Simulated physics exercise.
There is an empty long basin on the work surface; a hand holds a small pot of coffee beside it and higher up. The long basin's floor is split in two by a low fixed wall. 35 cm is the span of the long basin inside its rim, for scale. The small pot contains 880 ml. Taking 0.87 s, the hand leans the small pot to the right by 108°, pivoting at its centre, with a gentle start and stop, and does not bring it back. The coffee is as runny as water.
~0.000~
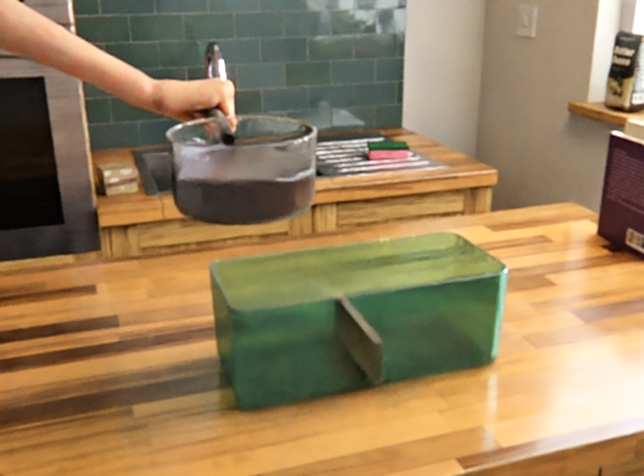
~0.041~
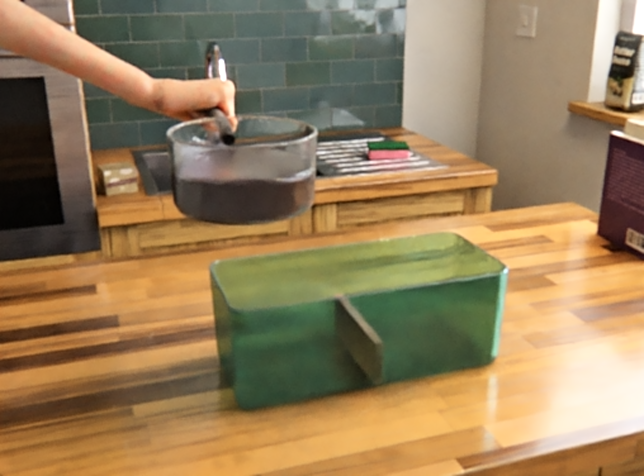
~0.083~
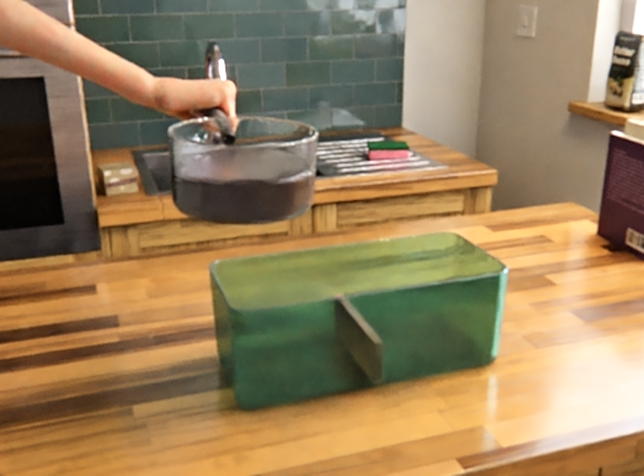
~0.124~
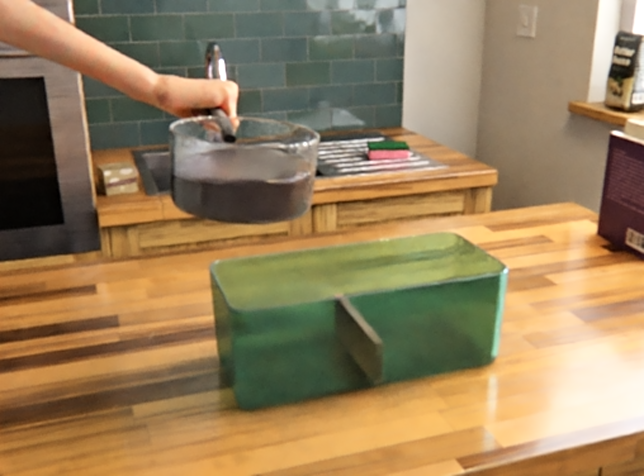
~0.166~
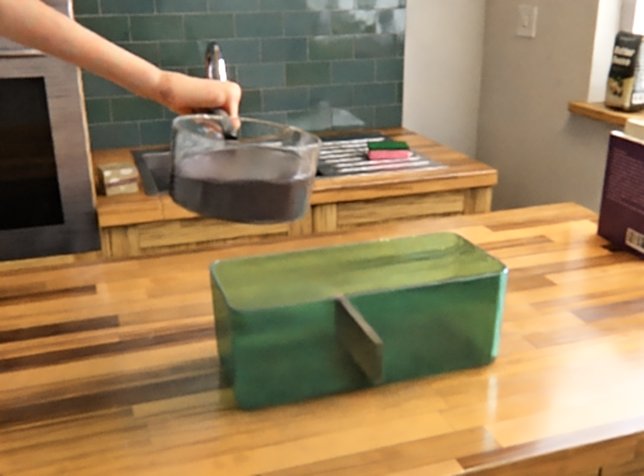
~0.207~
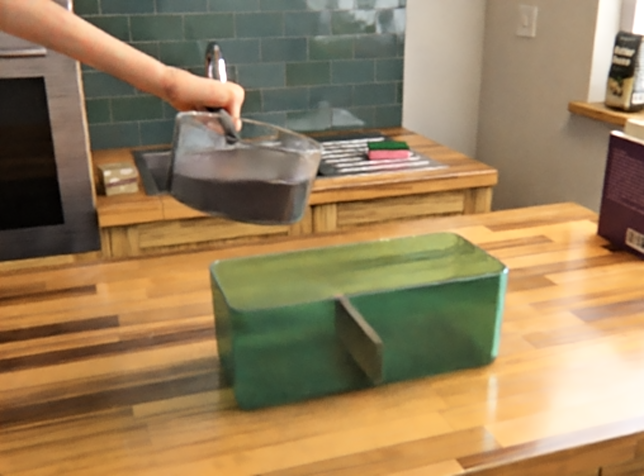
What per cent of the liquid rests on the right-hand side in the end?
33 percent.
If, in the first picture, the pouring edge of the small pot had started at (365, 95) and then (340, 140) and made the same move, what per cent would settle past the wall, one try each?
The first try gives 90 percent and the second 60 percent.
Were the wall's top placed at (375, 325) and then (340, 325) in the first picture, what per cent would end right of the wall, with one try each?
Roughly 15 per cent, then 55 per cent.
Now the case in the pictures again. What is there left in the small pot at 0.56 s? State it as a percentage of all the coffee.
Close to 60 in a hundred.
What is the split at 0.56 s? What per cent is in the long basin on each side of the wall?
Left roughly 4, right roughly 2.
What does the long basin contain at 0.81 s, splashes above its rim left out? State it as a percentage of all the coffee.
Some 78 per cent.
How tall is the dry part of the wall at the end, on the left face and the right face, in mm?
Near 32 mm for the left and near 46 mm for the right.
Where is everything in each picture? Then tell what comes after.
In the first picture, it leans 0°; its right rim is at (311, 127); the coffee meets the walls at (173, 169) and (307, 158); the long basin's rim runs from (219, 287) to (482, 251); the wall's top is at (357, 318).
In the second picture, it leans 1°; its right rim is at (312, 128); the coffee meets the walls at (173, 169) and (307, 158).
In the third picture, it leans 2°; its right rim is at (313, 130); the coffee meets the walls at (173, 169) and (308, 158).
In the fourth picture, it leans 5°; its right rim is at (314, 134); the coffee meets the walls at (173, 168) and (308, 159).
In the fifth picture, it leans 9°; its right rim is at (316, 139); the coffee meets the walls at (173, 168) and (308, 160).
In the sixth picture, it leans 14°; its right rim is at (318, 145); the coffee meets the walls at (171, 167) and (310, 161).
After 0.56 s the tilt is 77° and 60 per cent is still to pour, 4 is left of the wall and 2 right of it.
After 0.81 s the tilt is 107° and 12 per cent is still to pour, 45 is left of the wall and 32 right of it.
After 1.08 s the tilt is 108° and 1 per cent is still to pour, 65 is left of the wall and 32 right of it.
After 1.37 s the tilt is 108° and 0 per cent is still to pour, 66 is left of the wall and 33 right of it.
In the end 66 per cent lies left of the wall, 33 right of it and 1 outside.
